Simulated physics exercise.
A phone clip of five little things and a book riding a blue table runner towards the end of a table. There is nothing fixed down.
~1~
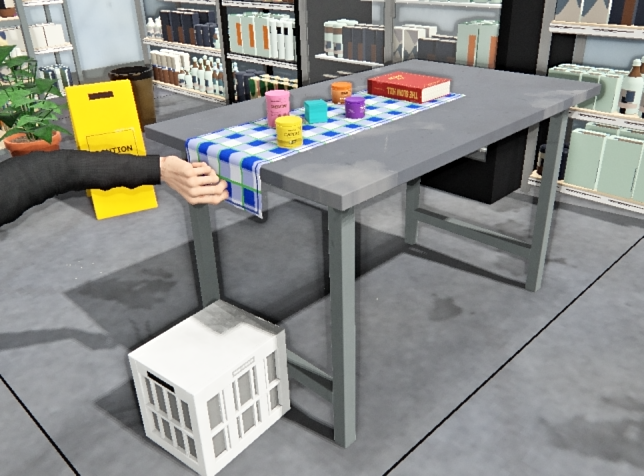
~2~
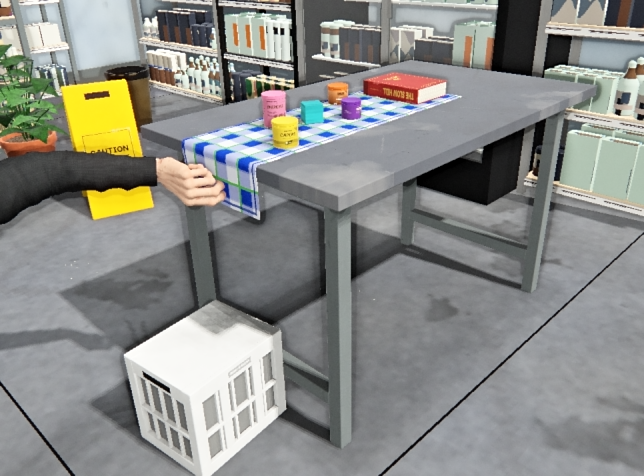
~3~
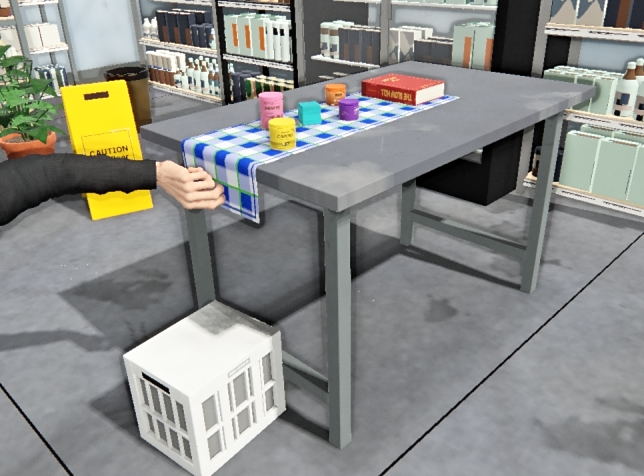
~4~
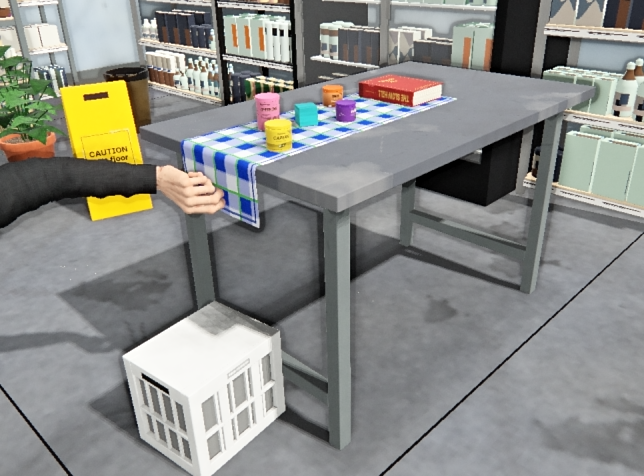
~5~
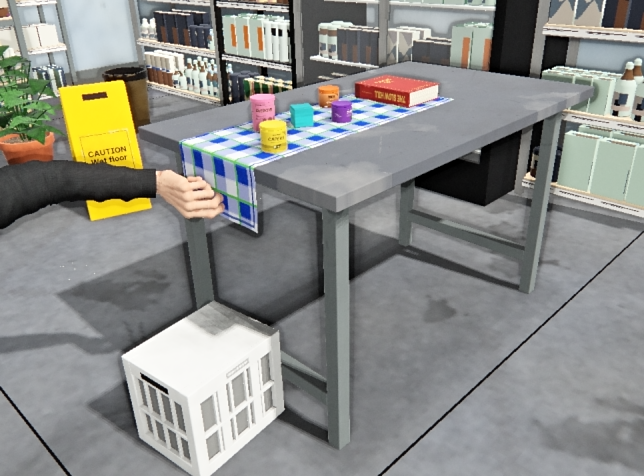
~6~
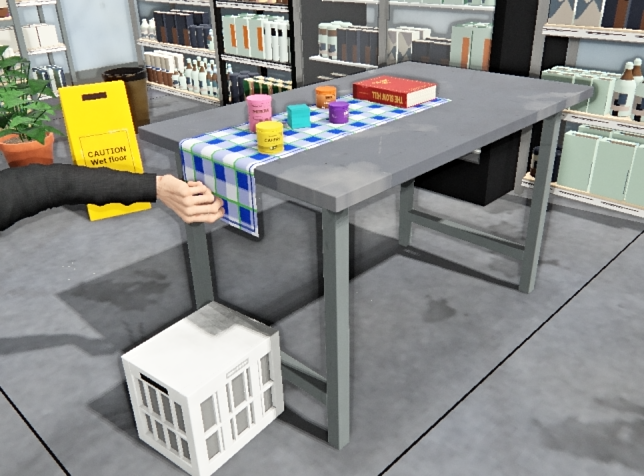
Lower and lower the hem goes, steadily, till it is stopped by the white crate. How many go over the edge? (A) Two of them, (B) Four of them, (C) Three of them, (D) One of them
C, three of them.
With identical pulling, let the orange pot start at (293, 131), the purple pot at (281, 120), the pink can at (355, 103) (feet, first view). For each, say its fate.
Here's the result: The orange pot leaves the top, the purple pot leaves the top and the pink can remains in place.
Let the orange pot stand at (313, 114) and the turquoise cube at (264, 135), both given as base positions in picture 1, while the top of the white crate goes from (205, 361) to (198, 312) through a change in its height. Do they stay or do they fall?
In the end the orange pot is still on top and the turquoise cube is no longer on top.
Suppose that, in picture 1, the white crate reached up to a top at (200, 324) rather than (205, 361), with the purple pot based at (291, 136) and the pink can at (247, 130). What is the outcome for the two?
Purple pot is gone, pink can is gone.
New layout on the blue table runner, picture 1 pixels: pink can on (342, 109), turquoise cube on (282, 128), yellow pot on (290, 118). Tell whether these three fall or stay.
The pink can stays aboard, the turquoise cube is lost, the yellow pot is lost.
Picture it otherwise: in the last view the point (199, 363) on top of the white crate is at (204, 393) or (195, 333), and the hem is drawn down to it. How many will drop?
The tally is 4 and 2.
Early on, hem near (226, 281); yellow pot gone.
Midway, hem near (228, 313); yellow pot and pink can gone.
Finally, hem on the crate; yellow pot, pink can and turquoise cube gone. It carries off three.
